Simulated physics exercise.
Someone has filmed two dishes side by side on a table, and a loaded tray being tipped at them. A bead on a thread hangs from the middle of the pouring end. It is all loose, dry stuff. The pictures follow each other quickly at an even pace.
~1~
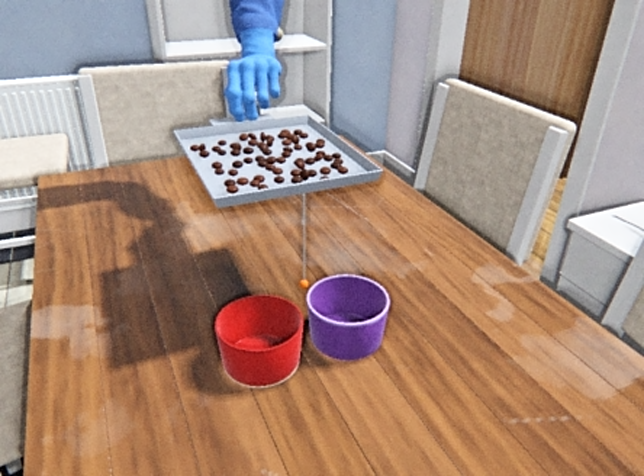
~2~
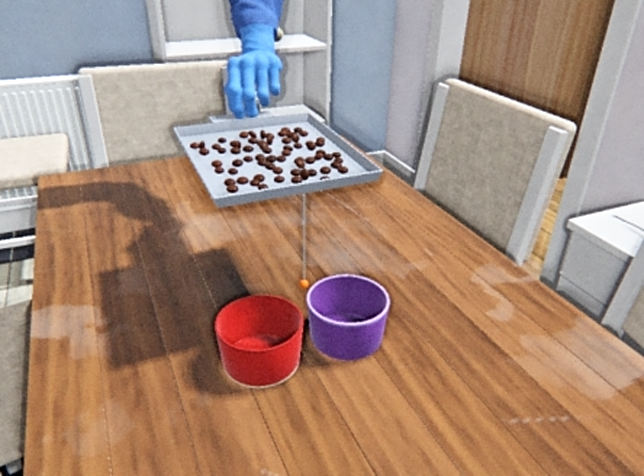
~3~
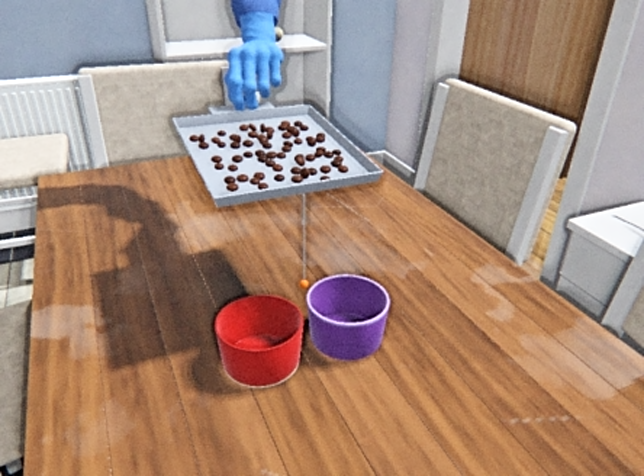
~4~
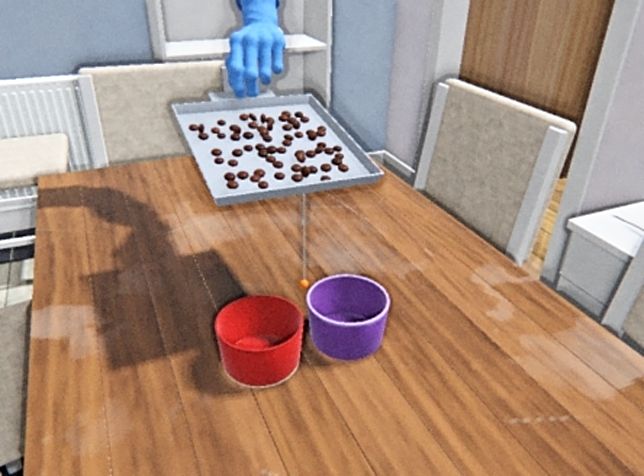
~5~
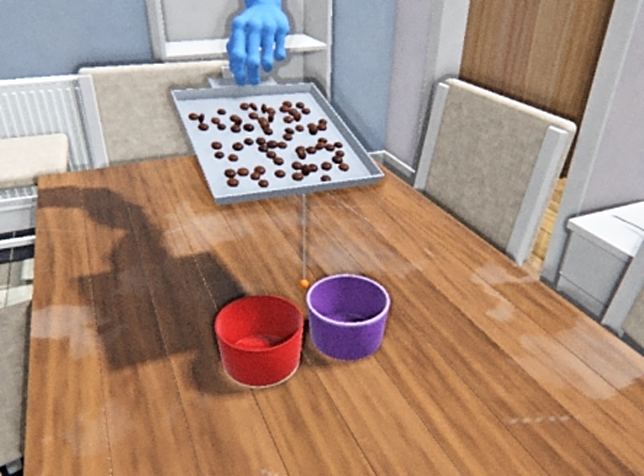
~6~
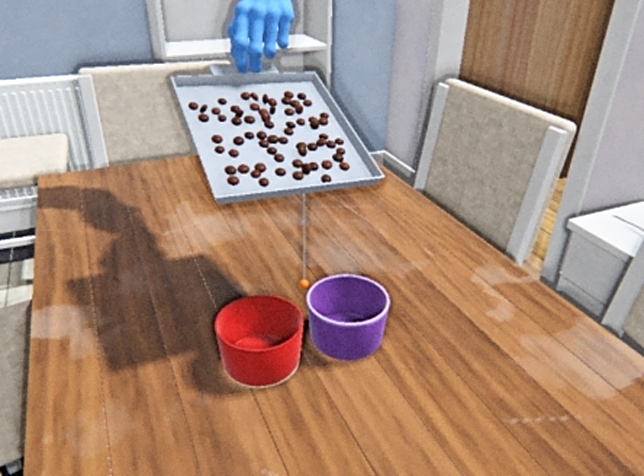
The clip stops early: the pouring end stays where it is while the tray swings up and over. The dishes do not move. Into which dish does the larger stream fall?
The right-hand dish gets more.
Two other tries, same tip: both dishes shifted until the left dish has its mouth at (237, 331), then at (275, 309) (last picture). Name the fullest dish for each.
First the right one, then the dish on the right.
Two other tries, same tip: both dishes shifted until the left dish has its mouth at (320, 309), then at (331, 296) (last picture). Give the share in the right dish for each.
In turn 30 and 10 in a hundred.
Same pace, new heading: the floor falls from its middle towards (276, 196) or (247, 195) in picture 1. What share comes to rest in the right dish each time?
About 10 and 0 per cent.
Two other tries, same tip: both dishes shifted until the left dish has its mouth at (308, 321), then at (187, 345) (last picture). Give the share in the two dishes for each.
First some 80, then 30 per cent.
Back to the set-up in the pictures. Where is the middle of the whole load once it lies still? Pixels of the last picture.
Near (342, 340).
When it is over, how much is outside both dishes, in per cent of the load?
It comes to 30 per cent or so.
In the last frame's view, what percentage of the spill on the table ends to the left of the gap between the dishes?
It comes to 20 per cent or so.
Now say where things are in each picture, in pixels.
The first frame shows corners of the pouring end at (217, 196) and (378, 169), level; middle of the load at (271, 160), flat chocolate drops; left dish at (274, 365); right dish at (366, 339); bead on its thread at (304, 284).
The second frame shows corners of the pouring end at (217, 196) and (378, 170), level; middle of the load at (271, 159).
The third frame shows corners of the pouring end at (217, 195) and (379, 170), tipped barely, lowest at the right corner; middle of the load at (271, 155).
The fourth frame shows corners of the pouring end at (218, 195) and (379, 172), tipped a little, lowest at the right corner; middle of the load at (271, 150).
The fifth frame shows corners of the pouring end at (218, 194) and (380, 173), tipped a little, lowest at the right corner; middle of the load at (272, 145).
The sixth frame shows corners of the pouring end at (219, 194) and (380, 175), tipped clearly, lowest at the right corner; middle of the load at (273, 139); left dish at (274, 365); right dish at (366, 339).
Soon after the last picture, tray tipped steeply; nearly all on the tray; a stray few in the air.
A little later, tray tipped right over; about two thirds on the tray; a stray few in the left dish; a small part in the right dish; a stray few outside both; about a quarter in the air.
Later still, tray tipped past a quarter turn; about a quarter in the left dish; about half in the right dish; about a third outside both.
At rest, tray tipped past a quarter turn; about a quarter in the left dish; about half in the right dish; about a third outside both.
